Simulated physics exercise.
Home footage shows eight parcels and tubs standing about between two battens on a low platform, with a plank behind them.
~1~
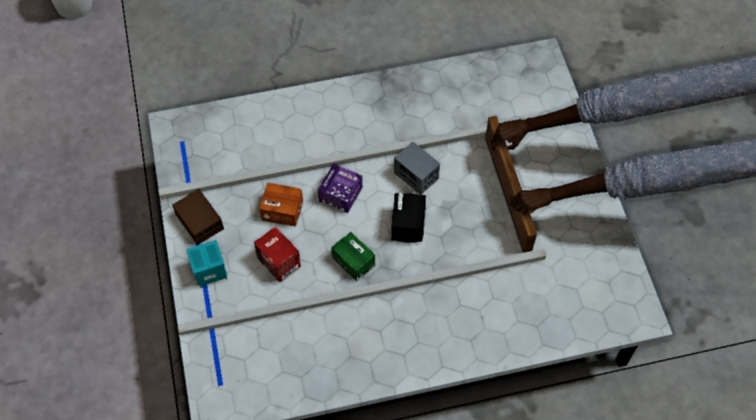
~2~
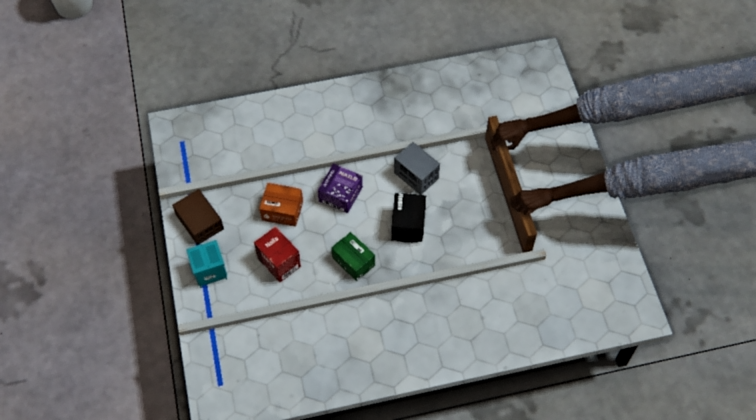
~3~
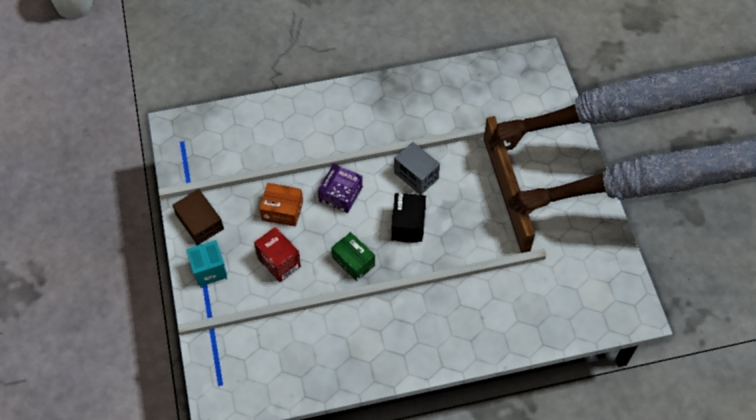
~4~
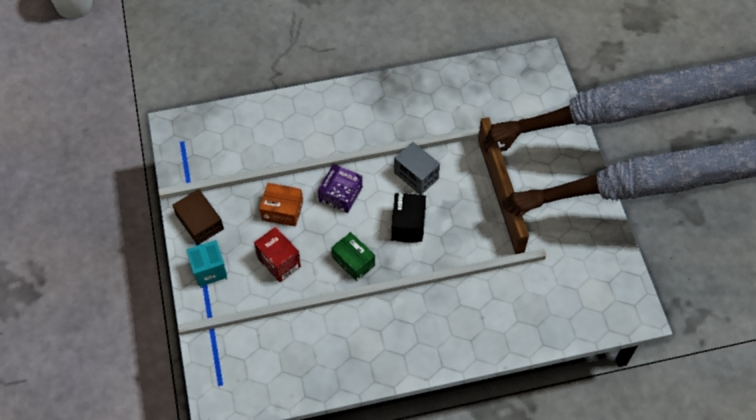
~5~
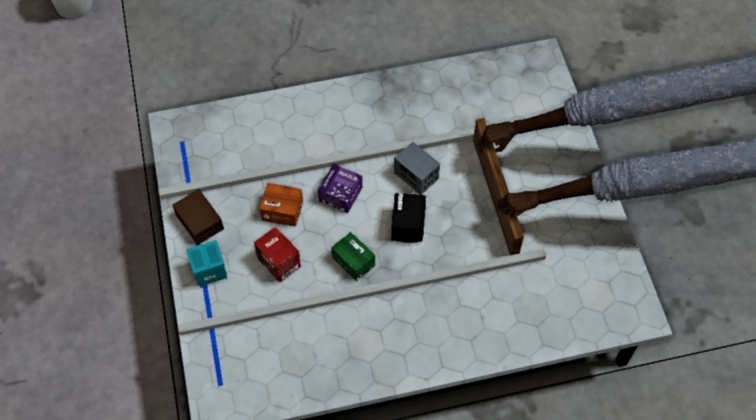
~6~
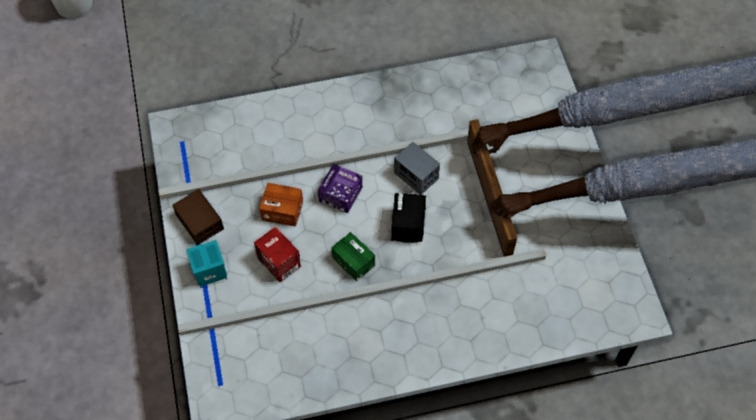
On a low pale platform, two hands slid a wooden plank a little to the left between two battens, toward eight colourful boxes, which all stayed still near a blue tape line.
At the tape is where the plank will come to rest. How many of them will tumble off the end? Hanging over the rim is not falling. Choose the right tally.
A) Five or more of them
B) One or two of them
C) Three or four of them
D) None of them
Five or more of them (A).
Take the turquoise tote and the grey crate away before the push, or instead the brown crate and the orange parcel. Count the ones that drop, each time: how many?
The answer is 3 and then 3.
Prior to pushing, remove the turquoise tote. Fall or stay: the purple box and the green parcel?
Result - purple box: Drops; green parcel: Remains in place.
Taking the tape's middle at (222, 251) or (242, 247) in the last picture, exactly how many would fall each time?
Down on the ground: 3 and 3.
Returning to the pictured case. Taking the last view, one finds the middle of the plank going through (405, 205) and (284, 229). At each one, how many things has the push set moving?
Moved so far: 2, then 7.
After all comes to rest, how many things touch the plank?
Count recorded: 3.
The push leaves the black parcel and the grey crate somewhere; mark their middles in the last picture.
They come to rest around (184, 267) and (178, 209).
Soon after, none off yet; brown crate at rest near (198, 217); turquoise tote at rest near (208, 264); red box at rest near (278, 255).
By the end, the number that fall off is five or more; fallen, purple box, orange parcel, red box, turquoise tote and brown crate.
